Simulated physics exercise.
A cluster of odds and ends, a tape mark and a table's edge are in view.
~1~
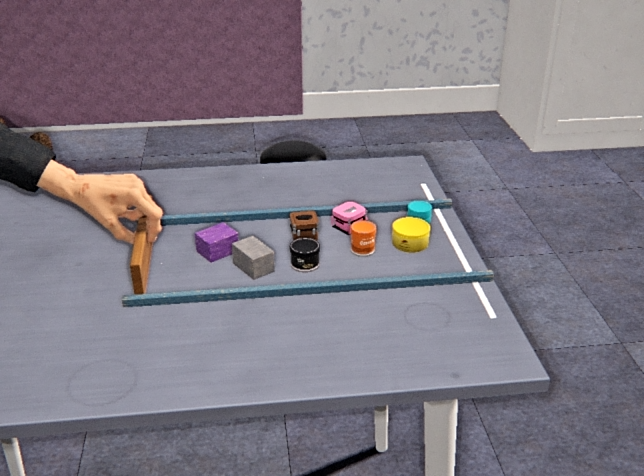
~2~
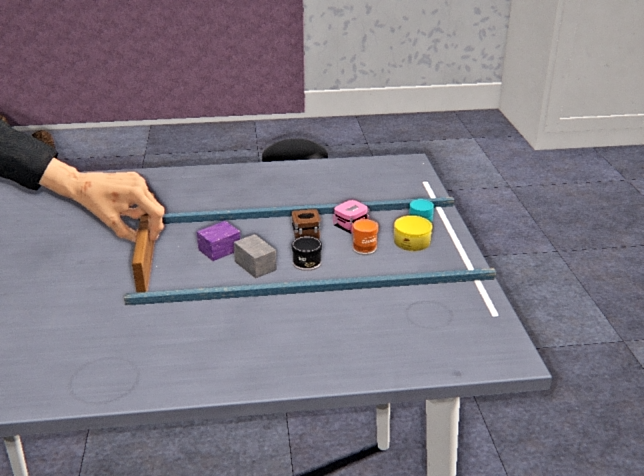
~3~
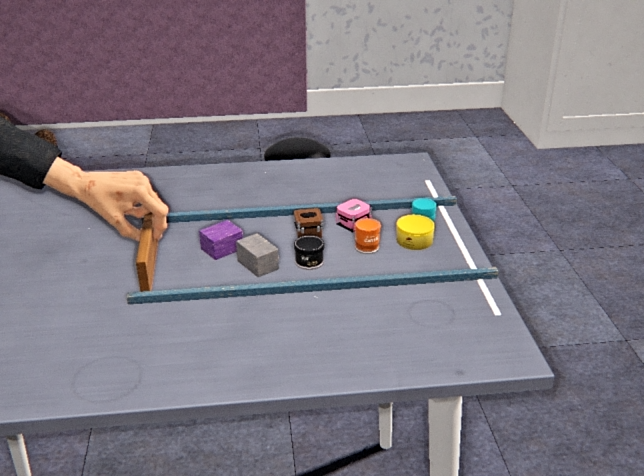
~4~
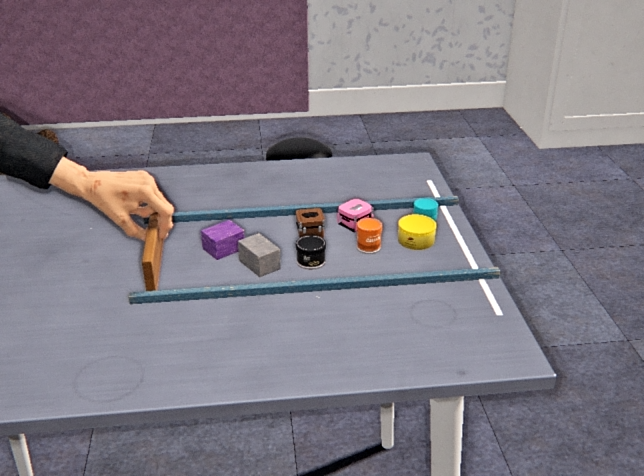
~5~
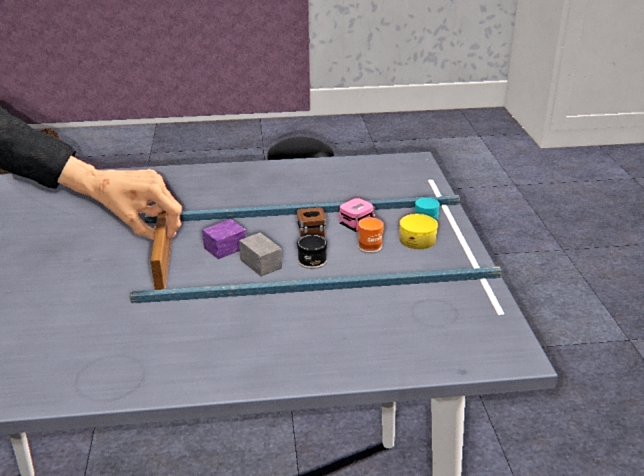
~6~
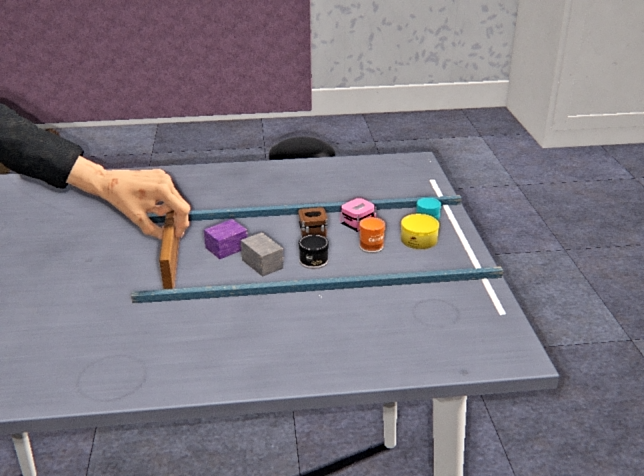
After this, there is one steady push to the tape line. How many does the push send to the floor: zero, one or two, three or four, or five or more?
Count them up and three or four have fallen.
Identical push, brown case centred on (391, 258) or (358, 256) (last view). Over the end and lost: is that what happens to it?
The brown case goes down at the first spot and goes down at the second.
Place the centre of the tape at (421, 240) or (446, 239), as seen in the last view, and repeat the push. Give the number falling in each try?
First try 1, second try 4.
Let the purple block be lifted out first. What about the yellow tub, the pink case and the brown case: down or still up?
I'd say the yellow tub does not stay, the pink case stays up, and the brown case stays up.
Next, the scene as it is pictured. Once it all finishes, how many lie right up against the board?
The count is 4.
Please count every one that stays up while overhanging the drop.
4.
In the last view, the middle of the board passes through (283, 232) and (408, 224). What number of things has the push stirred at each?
The number moved is 4 and then 8.
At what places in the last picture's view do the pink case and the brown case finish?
In the last view, the middles sit near (461, 204) and near (469, 215).
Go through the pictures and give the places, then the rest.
In the first picture, turquoise lid (419, 214); yellow tub (411, 235); orange pot (363, 239); board (144, 244); tape (453, 241).
In the second picture, yellow tub (413, 234); brown case (306, 226).
In the third picture, orange pot (367, 236); pink case (354, 216).
In the fourth picture, turquoise lid (425, 211); purple block (223, 240).
In the fifth picture, yellow tub (418, 232); grey block (260, 254).
In the sixth picture, turquoise lid (428, 211); yellow tub (419, 232); orange pot (372, 235); board (171, 239); tape (462, 237).
A little later, none off yet; turquoise lid at rest near (428, 211); yellow tub at rest near (419, 232); orange pot at rest near (372, 235).
Next, none off yet; turquoise lid at rest near (428, 211); yellow tub shifted about its own width near (449, 229); orange pot shifted well along near (422, 232).
When it is over, the number that fall off is three or four; down, black pot, orange pot, yellow tub and turquoise lid.
